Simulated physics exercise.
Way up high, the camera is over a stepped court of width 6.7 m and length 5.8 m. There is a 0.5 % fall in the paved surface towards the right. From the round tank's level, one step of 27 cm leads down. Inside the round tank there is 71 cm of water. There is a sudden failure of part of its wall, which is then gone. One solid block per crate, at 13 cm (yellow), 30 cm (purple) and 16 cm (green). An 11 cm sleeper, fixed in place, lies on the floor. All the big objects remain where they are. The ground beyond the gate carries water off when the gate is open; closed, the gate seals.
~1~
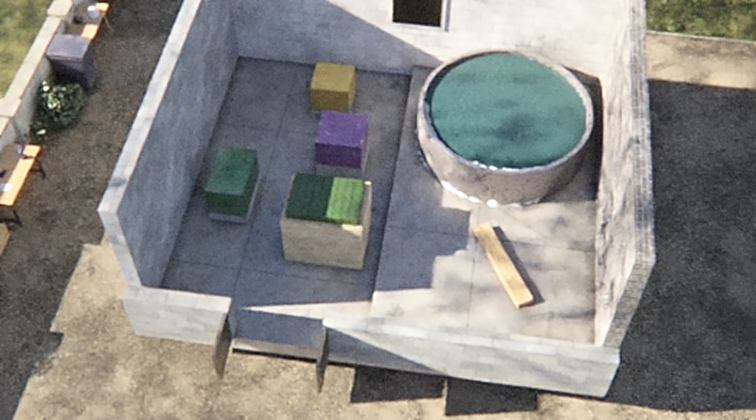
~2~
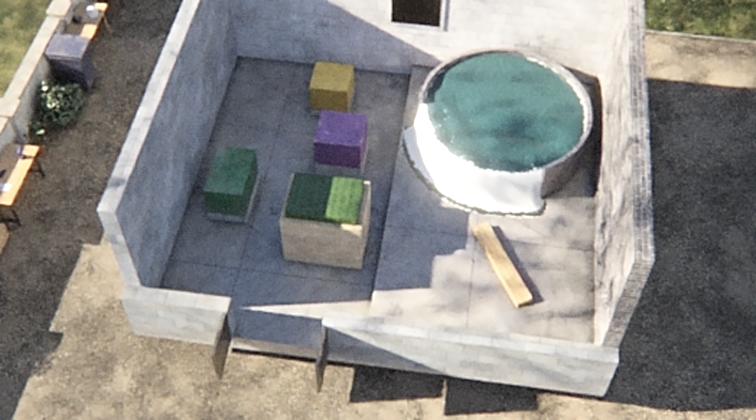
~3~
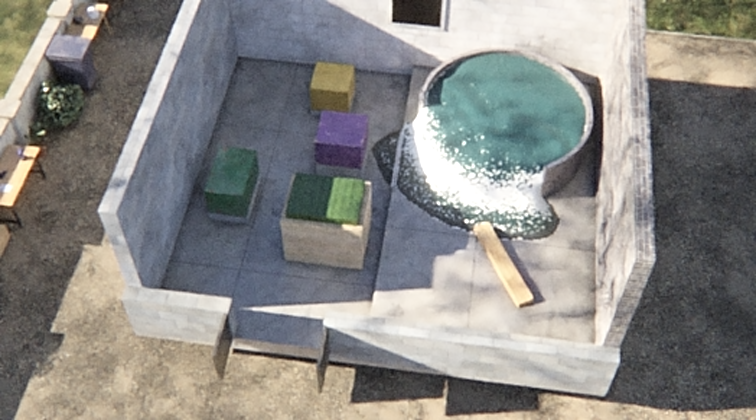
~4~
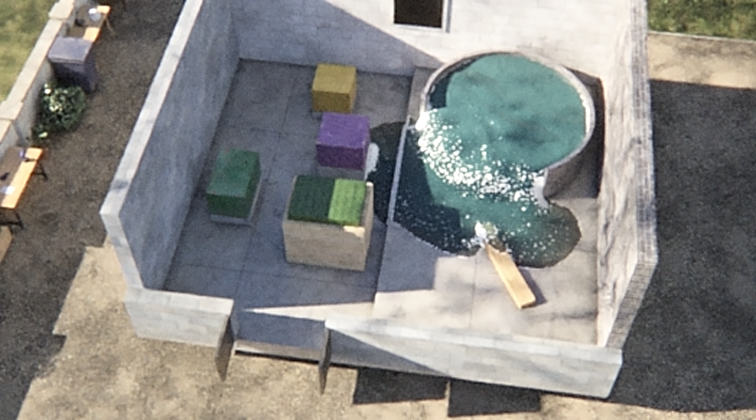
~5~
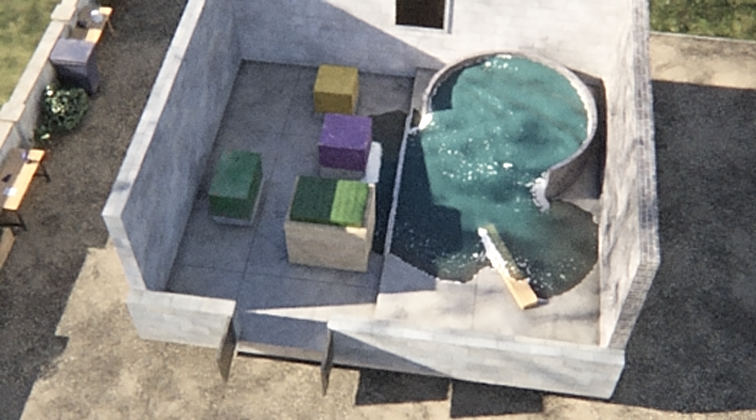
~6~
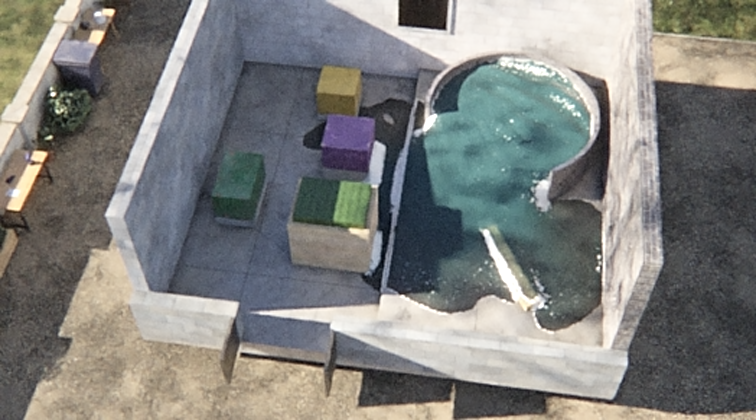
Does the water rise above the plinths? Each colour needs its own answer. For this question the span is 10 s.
The yellow crate gets wet; the purple crate gets wet; the green crate gets wet.
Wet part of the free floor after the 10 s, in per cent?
100 %.
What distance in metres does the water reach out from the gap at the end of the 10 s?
Some 5.2 metres from the gap.
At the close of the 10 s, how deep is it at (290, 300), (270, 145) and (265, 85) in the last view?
12, 19 and 16 cm.
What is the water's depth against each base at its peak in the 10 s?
Measured in centimetres, that comes to yellow 23, purple 43 and green 29.
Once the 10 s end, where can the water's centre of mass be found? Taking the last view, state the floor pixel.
Centre: Approx. (358, 187) px.
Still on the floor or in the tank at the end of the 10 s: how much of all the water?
It comes to near 78 per cent.
A moment later water covers 55 % of the floor and is deepest (46 cm) near (369, 344); yellow plinth reached, purple plinth reached, green plinth reached.
Soon after water covers 70 % of the floor and is deepest (57 cm) near (369, 344); yellow plinth reached, purple plinth reached, green plinth reached.
Next water covers 90 % of the floor and is deepest (38 cm) near (170, 288); yellow plinth reached, purple plinth reached, green plinth reached.
Later on water covers 95 % of the floor and is deepest (28 cm) near (300, 72); yellow plinth reached, purple plinth reached, green plinth reached.
At the end water covers 100 % of the floor and is deepest (23 cm) near (230, 107); highest at the yellow plinth 23 cm, highest at the purple plinth 43 cm, highest at the green plinth 29 cm.
